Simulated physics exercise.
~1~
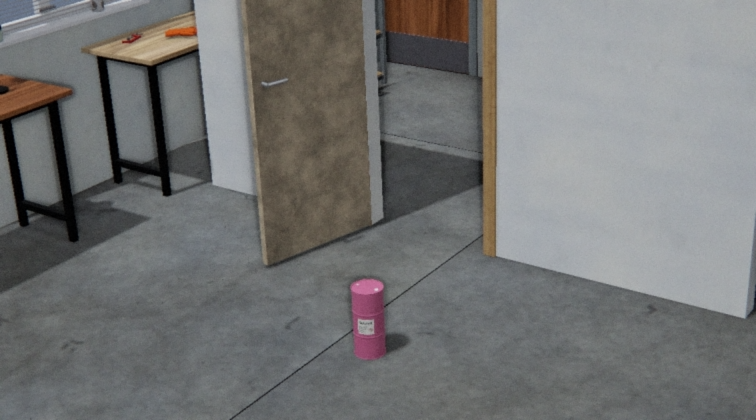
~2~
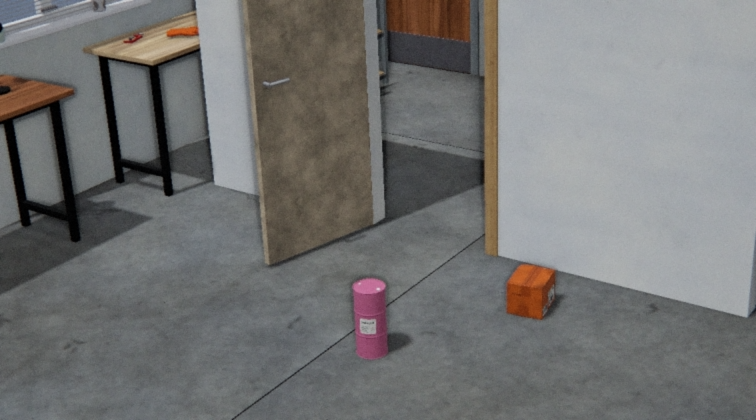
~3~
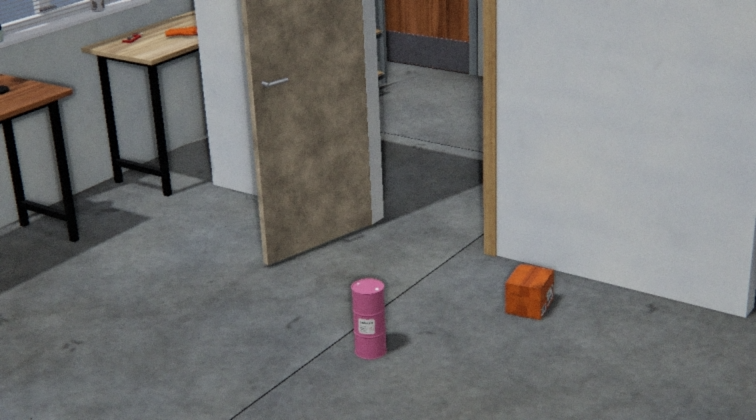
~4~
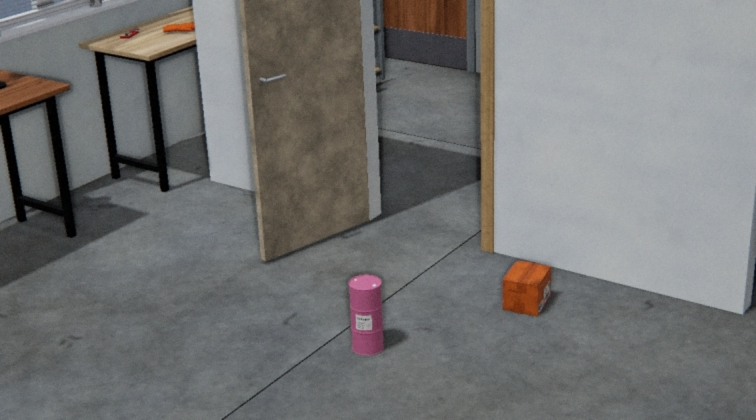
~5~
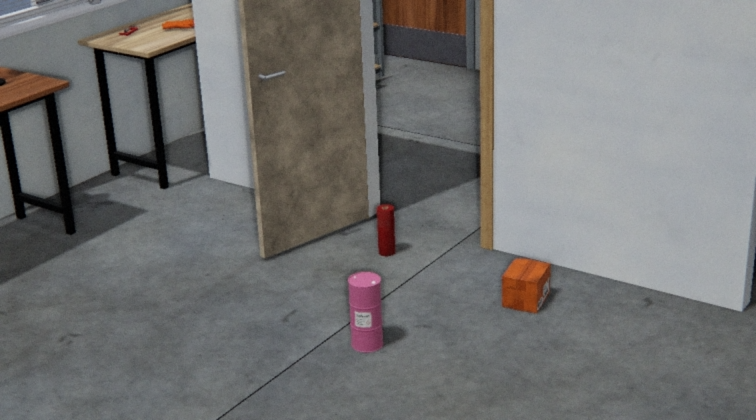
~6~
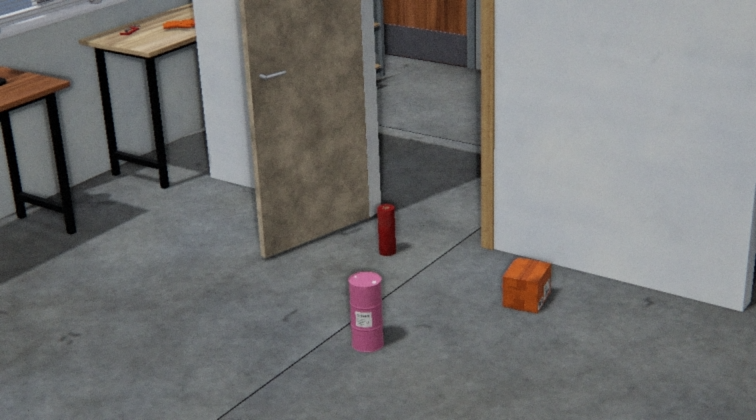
A door stands open and still as an orange box, then a red cylinder, appear nearby.
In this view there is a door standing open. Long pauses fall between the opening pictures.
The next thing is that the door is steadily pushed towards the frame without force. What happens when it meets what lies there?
It closes fully.
Then, 1.60 s on from there, door 46° open; red roll shifted a little near (391, 230).
Then, 2.10 s on from there, door 21° open; red roll shifted well along near (427, 223).
In the end, door 0° open; moved from the start, red roll; the other 2 unmoved. At the end, from the last picture's camera, red roll near (451, 212).
